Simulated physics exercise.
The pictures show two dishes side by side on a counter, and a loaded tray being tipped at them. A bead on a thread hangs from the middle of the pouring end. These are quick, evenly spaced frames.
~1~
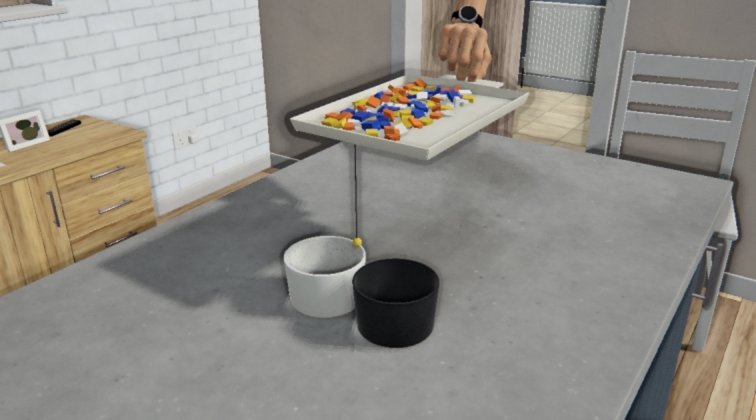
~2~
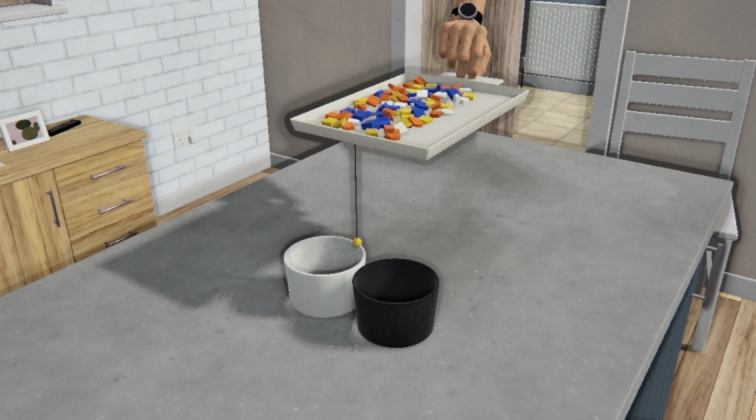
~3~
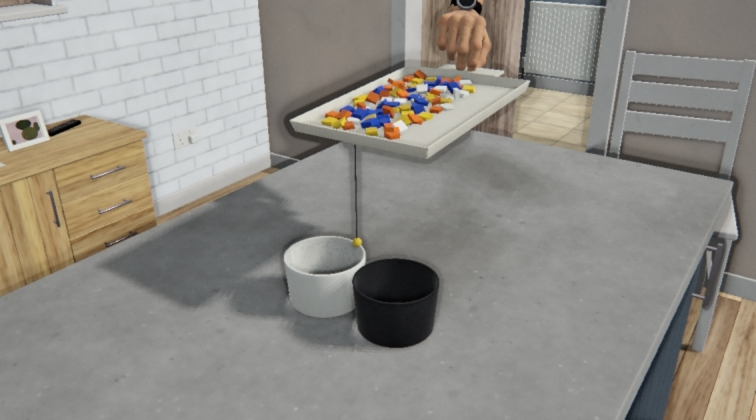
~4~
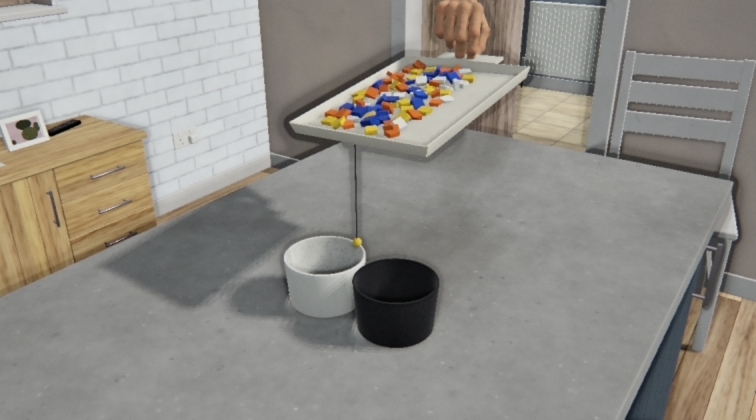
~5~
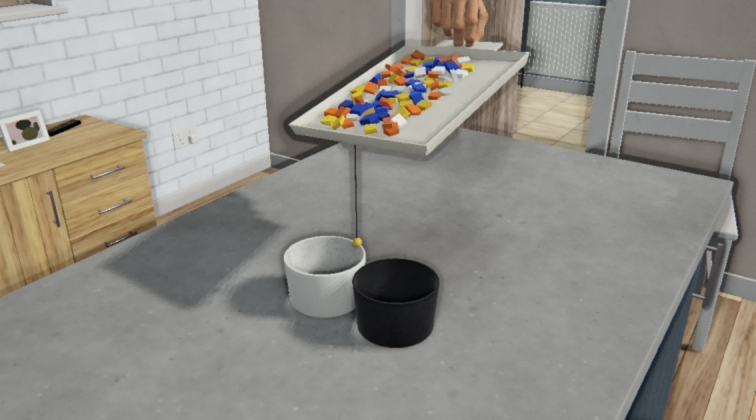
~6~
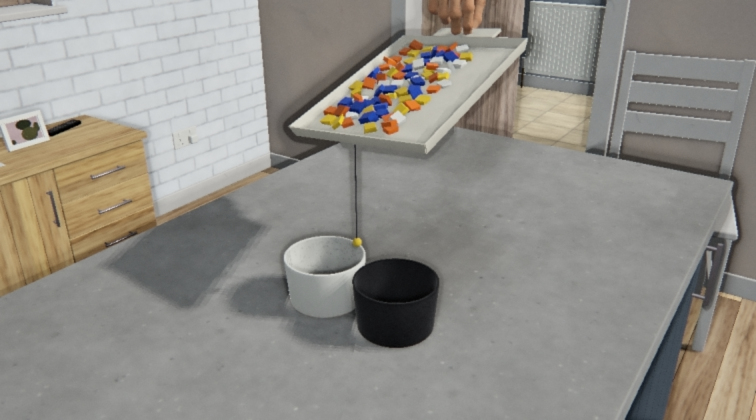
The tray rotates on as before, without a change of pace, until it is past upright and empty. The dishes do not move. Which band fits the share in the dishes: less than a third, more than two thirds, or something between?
The two hold between a third and two thirds of the load.
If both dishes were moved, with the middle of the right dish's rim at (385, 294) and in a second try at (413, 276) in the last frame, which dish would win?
At the first place the left-hand dish, at the second the left dish.
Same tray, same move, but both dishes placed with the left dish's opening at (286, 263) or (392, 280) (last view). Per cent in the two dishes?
Roughly 40 per cent, and 0 per cent.
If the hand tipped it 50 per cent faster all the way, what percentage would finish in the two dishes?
Some 40 per cent.
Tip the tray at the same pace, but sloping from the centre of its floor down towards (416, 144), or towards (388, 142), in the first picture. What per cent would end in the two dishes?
First some 60, then 70 per cent.
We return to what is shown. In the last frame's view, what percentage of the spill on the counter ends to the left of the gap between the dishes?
About 100 per cent.
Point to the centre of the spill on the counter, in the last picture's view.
Close to (256, 295).
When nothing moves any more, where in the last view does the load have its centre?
At about (298, 293).
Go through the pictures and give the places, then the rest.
The first frame shows corners of the pouring end at (295, 118) and (427, 147), level; middle of the load at (400, 108), mosaic tiles; left dish at (300, 291); right dish at (372, 319); bead on its thread at (357, 242).
The second frame shows corners of the pouring end at (295, 119) and (427, 147), level; middle of the load at (400, 106).
The third frame shows corners of the pouring end at (294, 120) and (426, 146), tipped barely, lowest at the left corner; middle of the load at (400, 103).
The fourth frame shows corners of the pouring end at (294, 122) and (426, 145), tipped a little, lowest at the left corner; middle of the load at (399, 97).
The fifth frame shows corners of the pouring end at (294, 123) and (425, 143), tipped a little, lowest at the left corner; middle of the load at (398, 90).
The sixth frame shows corners of the pouring end at (293, 125) and (424, 142), tipped clearly, lowest at the left corner; middle of the load at (397, 85); left dish at (300, 291); right dish at (372, 319).
Soon, tray tipped steeply; all on the tray.
A while on, tray tipped right over; about two thirds on the tray; a small part in the left dish; about a quarter outside both; a stray few in the air.
Towards the end, tray tipped past a quarter turn; a stray few in the right dish; about half in the left dish; about half outside both.
Finally, tray tipped past a quarter turn; a stray few in the right dish; about half in the left dish; about half outside both.
